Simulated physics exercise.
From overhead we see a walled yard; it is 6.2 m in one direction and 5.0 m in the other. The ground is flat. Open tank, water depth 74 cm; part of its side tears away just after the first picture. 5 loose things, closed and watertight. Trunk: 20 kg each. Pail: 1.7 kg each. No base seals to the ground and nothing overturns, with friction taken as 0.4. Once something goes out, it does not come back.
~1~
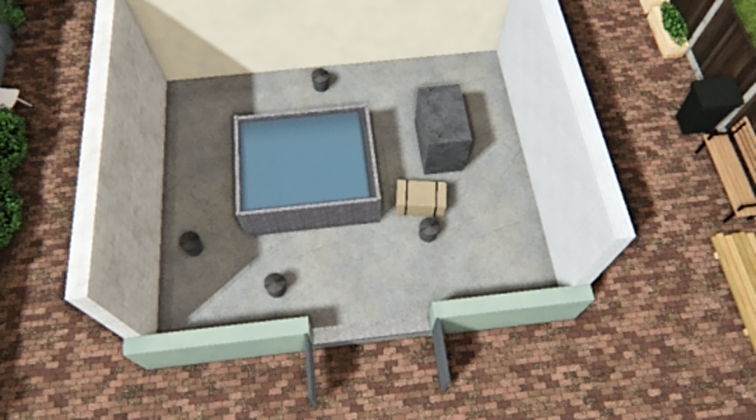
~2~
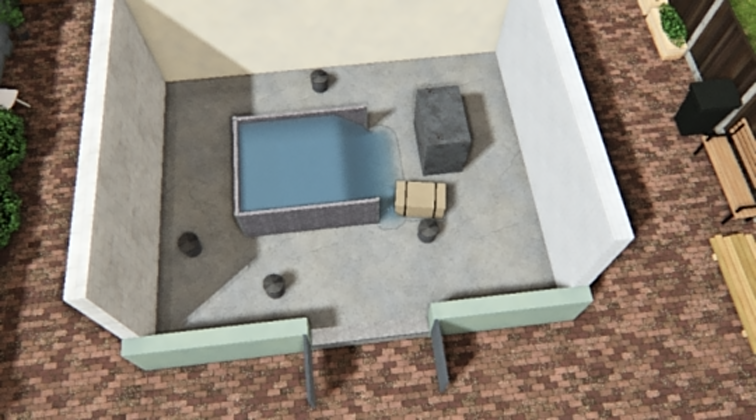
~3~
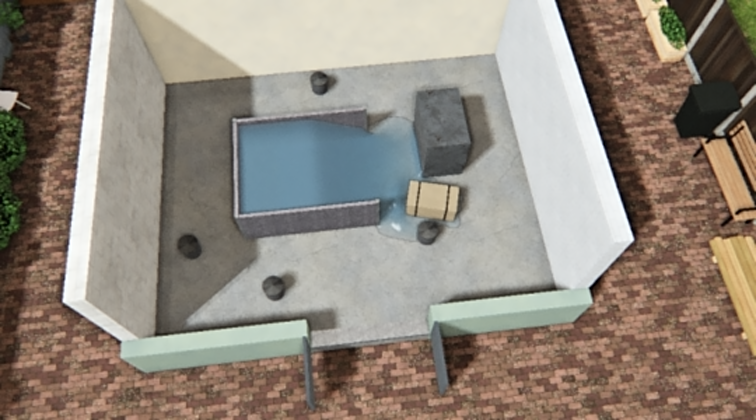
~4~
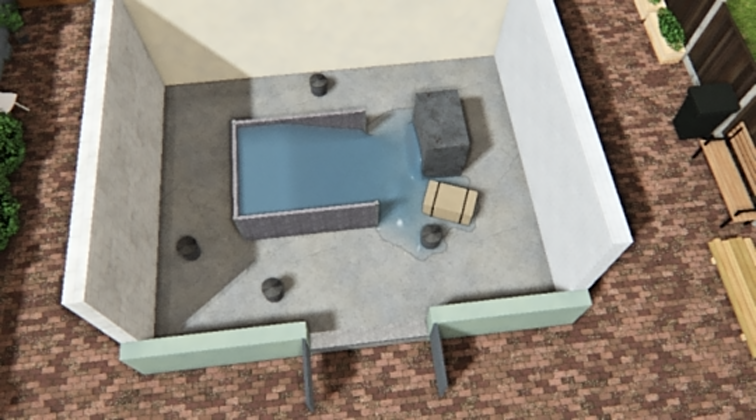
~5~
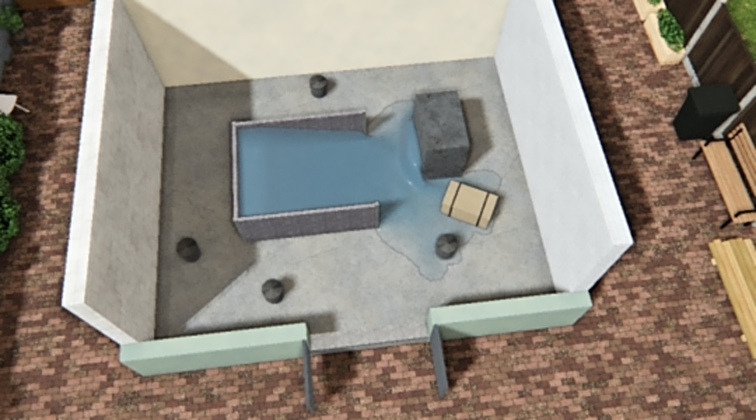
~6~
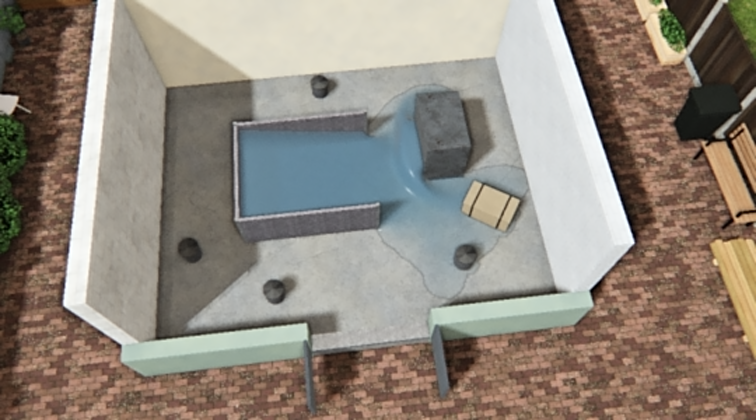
A raised tank of water in a walled yard lost its right side, and water poured out across the floor around a grey block, pushing a tan trunk and then a dark pail to the right.
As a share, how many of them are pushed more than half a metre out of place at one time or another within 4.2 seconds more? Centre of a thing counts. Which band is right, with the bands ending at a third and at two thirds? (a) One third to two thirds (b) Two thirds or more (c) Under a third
b.
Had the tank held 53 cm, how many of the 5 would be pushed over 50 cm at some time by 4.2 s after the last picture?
Count: 3.
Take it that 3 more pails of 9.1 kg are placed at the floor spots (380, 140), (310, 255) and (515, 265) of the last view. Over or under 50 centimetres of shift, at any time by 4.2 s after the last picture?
First exceeds it, second falls shy, third exceeds it.
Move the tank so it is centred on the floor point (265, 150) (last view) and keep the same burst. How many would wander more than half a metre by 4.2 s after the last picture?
3.
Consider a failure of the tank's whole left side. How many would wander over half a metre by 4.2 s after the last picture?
4.
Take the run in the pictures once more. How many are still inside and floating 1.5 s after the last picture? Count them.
Then: 2.
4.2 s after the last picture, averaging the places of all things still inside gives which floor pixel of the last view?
Centred roughly on (317, 217).
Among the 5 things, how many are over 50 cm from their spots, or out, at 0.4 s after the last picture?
Tally at that time: 2.
Then, 0.4 s after the last picture 2 of 5 are over 50 cm from their spots; 0 afloat.
Then, 1.5 s after the last picture 2 of 5 are over 50 cm from their spots; 2 afloat.
Then, 2.8 s after the last picture 3 of 5 are over 50 cm from their spots; 3 afloat.
Then, 4.2 s after the last picture 4 of 5 are over 50 cm from their spots, and 4 have been at some point; 3 afloat.
